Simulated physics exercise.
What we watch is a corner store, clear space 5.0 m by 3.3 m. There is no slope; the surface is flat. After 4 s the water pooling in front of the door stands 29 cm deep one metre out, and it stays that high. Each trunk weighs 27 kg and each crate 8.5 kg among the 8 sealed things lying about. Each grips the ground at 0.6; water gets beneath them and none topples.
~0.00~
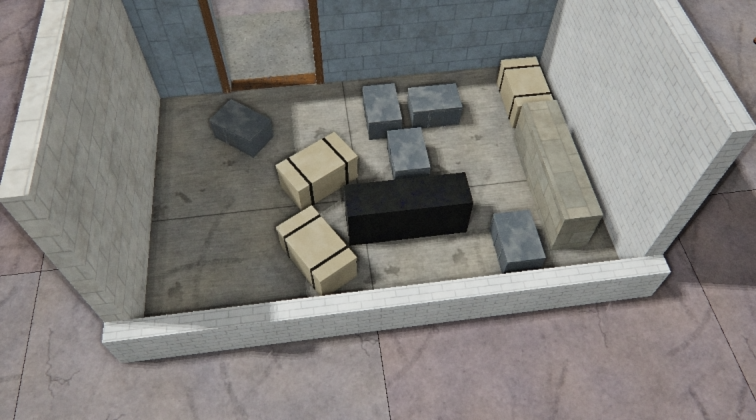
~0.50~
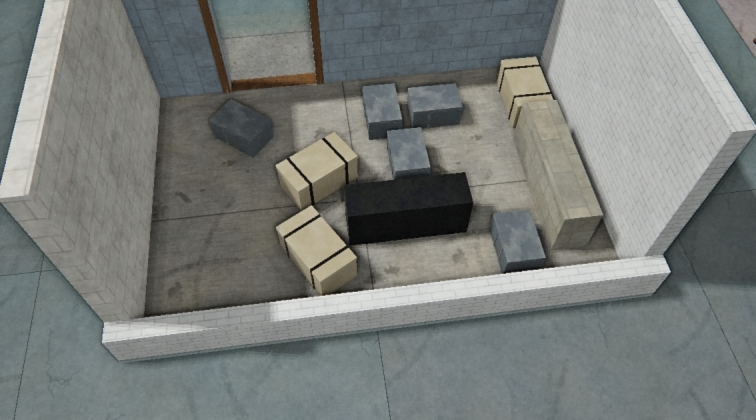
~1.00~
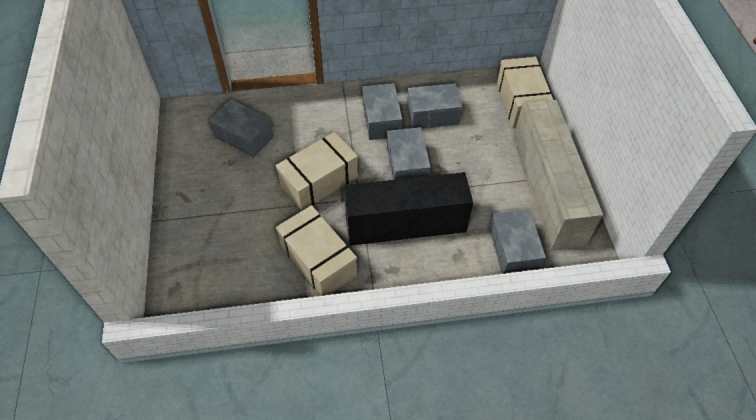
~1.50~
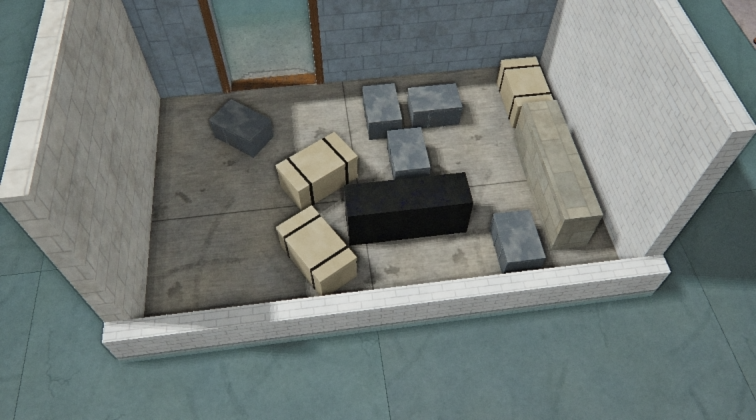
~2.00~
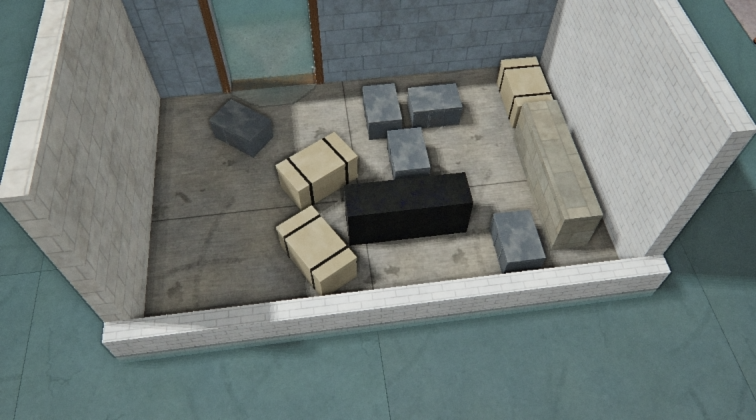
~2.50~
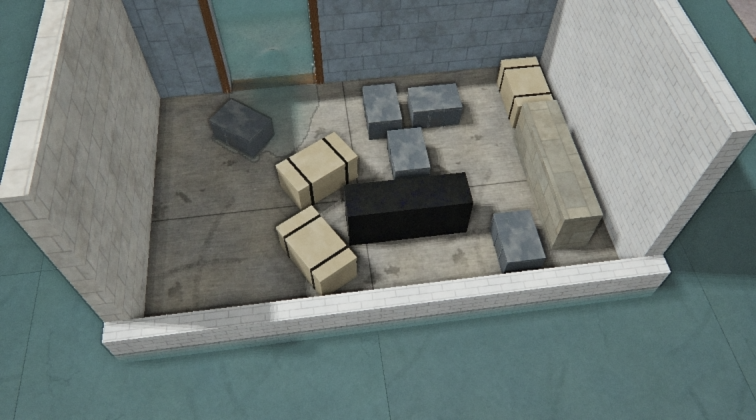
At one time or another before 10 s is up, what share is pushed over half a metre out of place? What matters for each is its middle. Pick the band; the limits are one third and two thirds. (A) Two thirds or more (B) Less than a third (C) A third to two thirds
A third to two thirds.
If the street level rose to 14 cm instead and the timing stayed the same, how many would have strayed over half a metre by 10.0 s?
Count: 1.
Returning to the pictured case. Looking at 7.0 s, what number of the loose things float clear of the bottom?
I get 4.
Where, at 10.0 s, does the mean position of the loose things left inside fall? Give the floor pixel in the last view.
Mean position approx. (423, 177).
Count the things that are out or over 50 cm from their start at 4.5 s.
The count is 1.
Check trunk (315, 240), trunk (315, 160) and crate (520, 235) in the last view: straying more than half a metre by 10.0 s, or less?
Order as asked - a bigger shift, a bigger shift, a smaller shift.
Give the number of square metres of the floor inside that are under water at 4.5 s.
About 7.5 m2.
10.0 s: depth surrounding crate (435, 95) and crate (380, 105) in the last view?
5 and 4 cm.
After 3.5 s 1 of 8 are over 50 cm from their spots; 0 afloat.
After 4.5 s 1 of 8 are over 50 cm from their spots; 0 afloat.
After 7.0 s 2 of 8 are over 50 cm from their spots; 4 afloat.
After 10.0 s 4 of 8 are over 50 cm from their spots, and 4 have been at some point; 8 afloat.
